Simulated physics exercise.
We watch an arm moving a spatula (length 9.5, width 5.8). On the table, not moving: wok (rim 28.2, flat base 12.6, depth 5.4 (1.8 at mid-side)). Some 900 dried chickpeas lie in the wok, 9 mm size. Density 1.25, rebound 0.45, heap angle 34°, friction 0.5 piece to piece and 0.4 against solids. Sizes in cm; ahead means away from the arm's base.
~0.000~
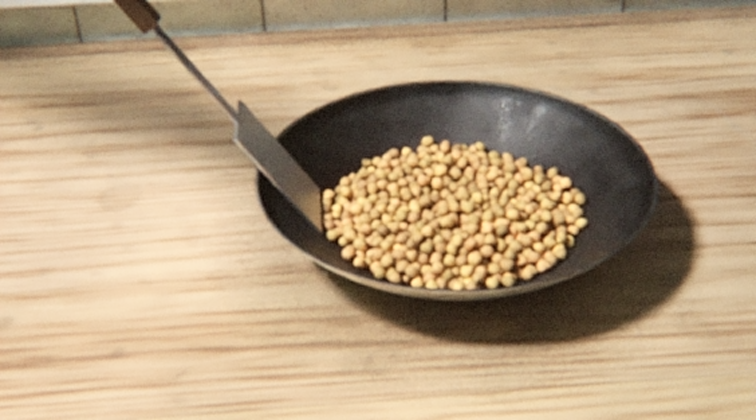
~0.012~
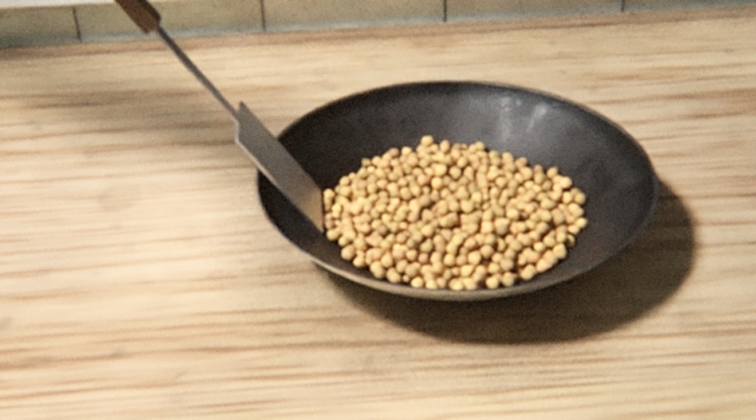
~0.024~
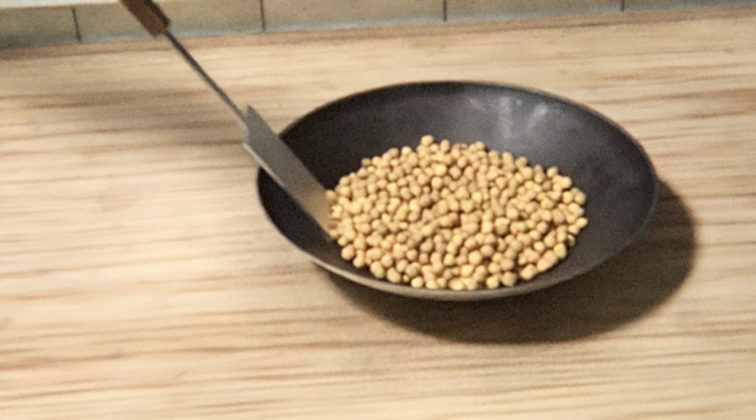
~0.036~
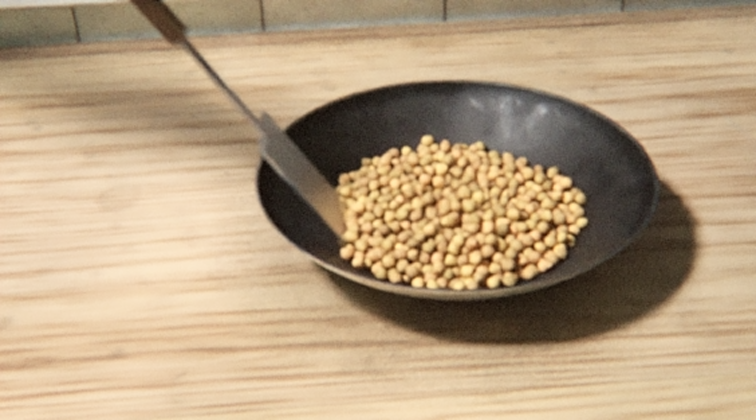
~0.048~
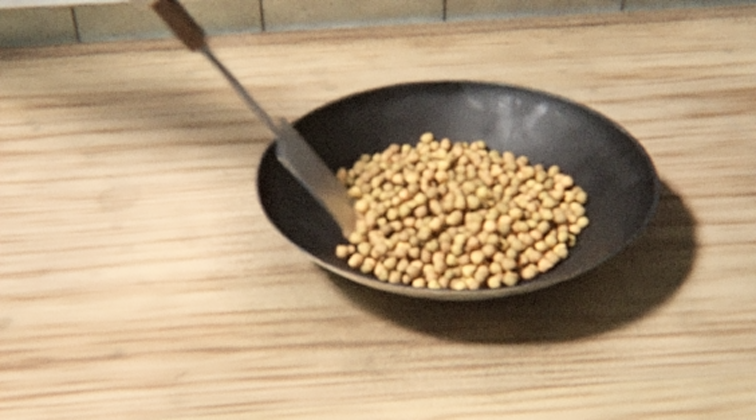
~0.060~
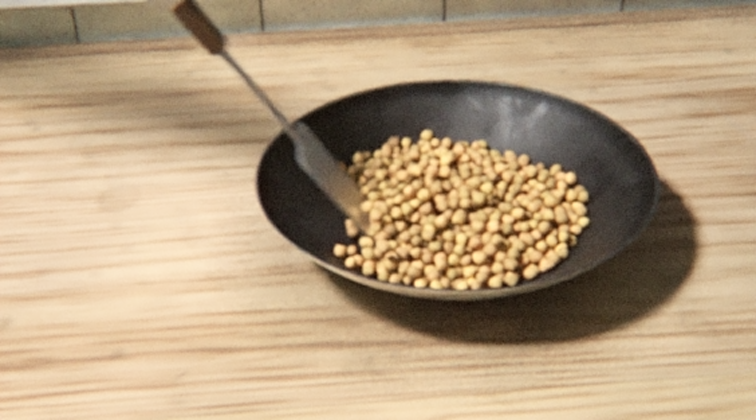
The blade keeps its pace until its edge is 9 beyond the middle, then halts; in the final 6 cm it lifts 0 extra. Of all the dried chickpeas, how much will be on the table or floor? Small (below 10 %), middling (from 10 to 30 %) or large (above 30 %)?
A middling share, from 10 to 30 %, ends on the table or floor.
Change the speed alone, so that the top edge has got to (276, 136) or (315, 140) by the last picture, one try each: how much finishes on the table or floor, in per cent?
Some 5 and 25 per cent.
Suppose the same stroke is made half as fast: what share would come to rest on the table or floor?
It would be near 5 per cent.
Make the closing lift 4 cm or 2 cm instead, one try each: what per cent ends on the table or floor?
Some 15 and 20 per cent.
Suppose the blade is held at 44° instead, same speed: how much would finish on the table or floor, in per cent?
In that case some 15 per cent.
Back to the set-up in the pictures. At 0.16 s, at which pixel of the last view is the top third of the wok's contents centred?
At about (518, 184).
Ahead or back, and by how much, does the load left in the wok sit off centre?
Roughly 3.0 cm ahead.
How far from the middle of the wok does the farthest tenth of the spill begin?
About 40 cm.
After 0.11 s, sloping 57°, highest piece 6 above the table; 900 in the wok.
After 0.16 s, sloping 57°, highest piece 7 above the table; 900 in the wok.
After 0.38 s, sloping 57°, highest piece 7 above the table; 750 in the wok, 128 on the table or floor, 22 on the blade or in flight.
After 1.43 s, sloping 57°, highest piece 6 above the table; 748 in the wok, 152 on the table or floor.
At rest, 748 in the wok, 152 on the table or floor. That is 17 % on the table or floor.
